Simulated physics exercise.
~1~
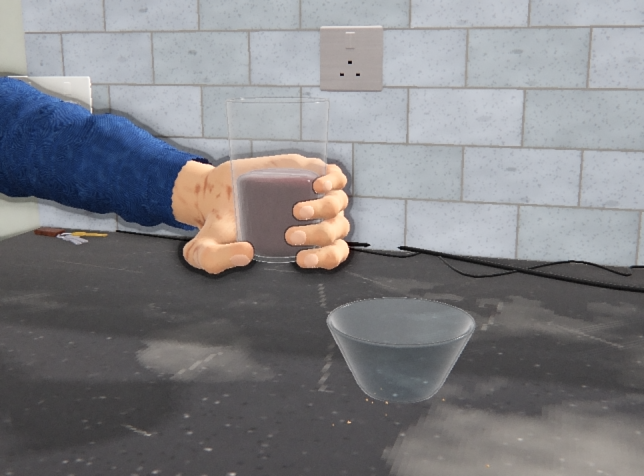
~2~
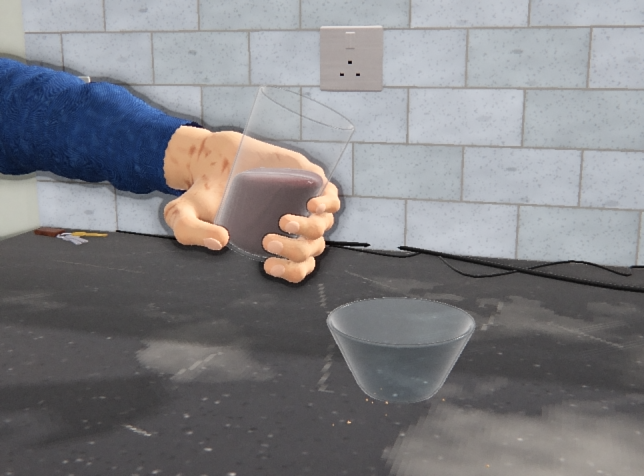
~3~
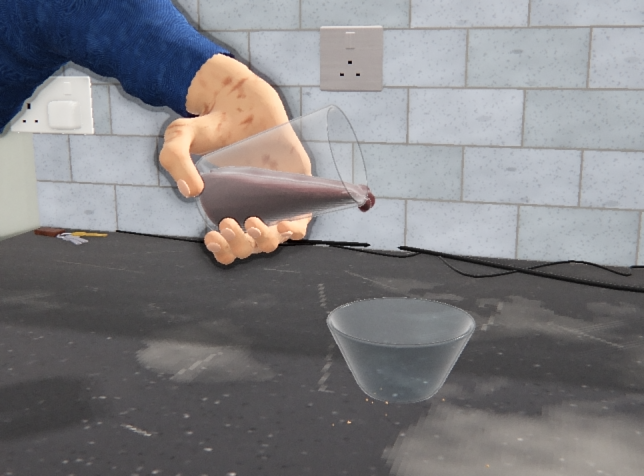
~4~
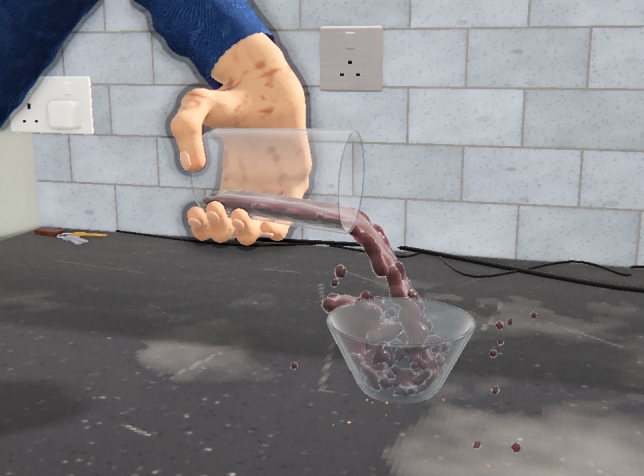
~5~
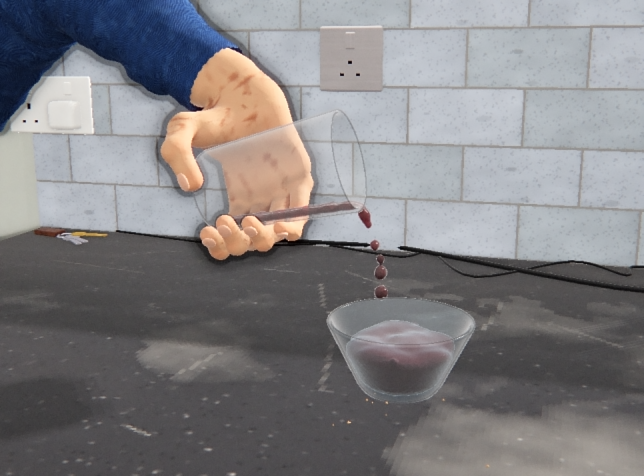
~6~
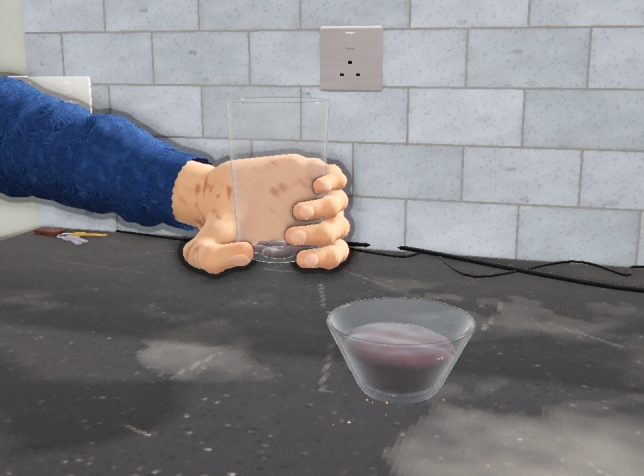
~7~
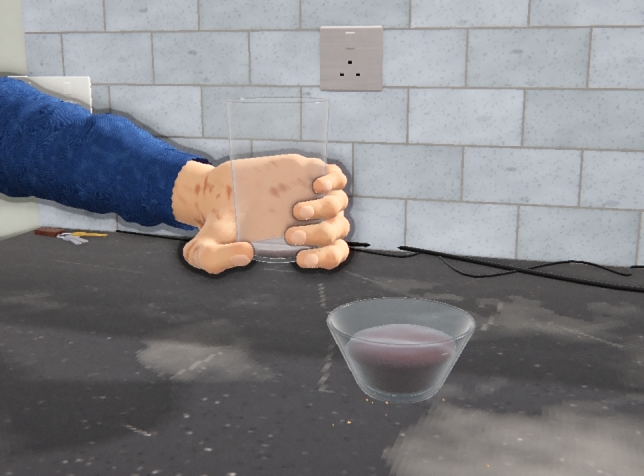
The clip opens with a hand in a blue sleeve holding a clear drinking glass of dull purplish wine, above and to the left of an empty glass bowl on a dark worktop. The hand lifts and tips the glass rightwards until wine gathers at its rim. Once the glass lies roughly level, a thick stream pours into the bowl, and droplets scatter around it. The glass begins to tilt back, and the flow thins to drips. Finally it stands upright again with a little wine at its base, while the bowl holds a still pool.
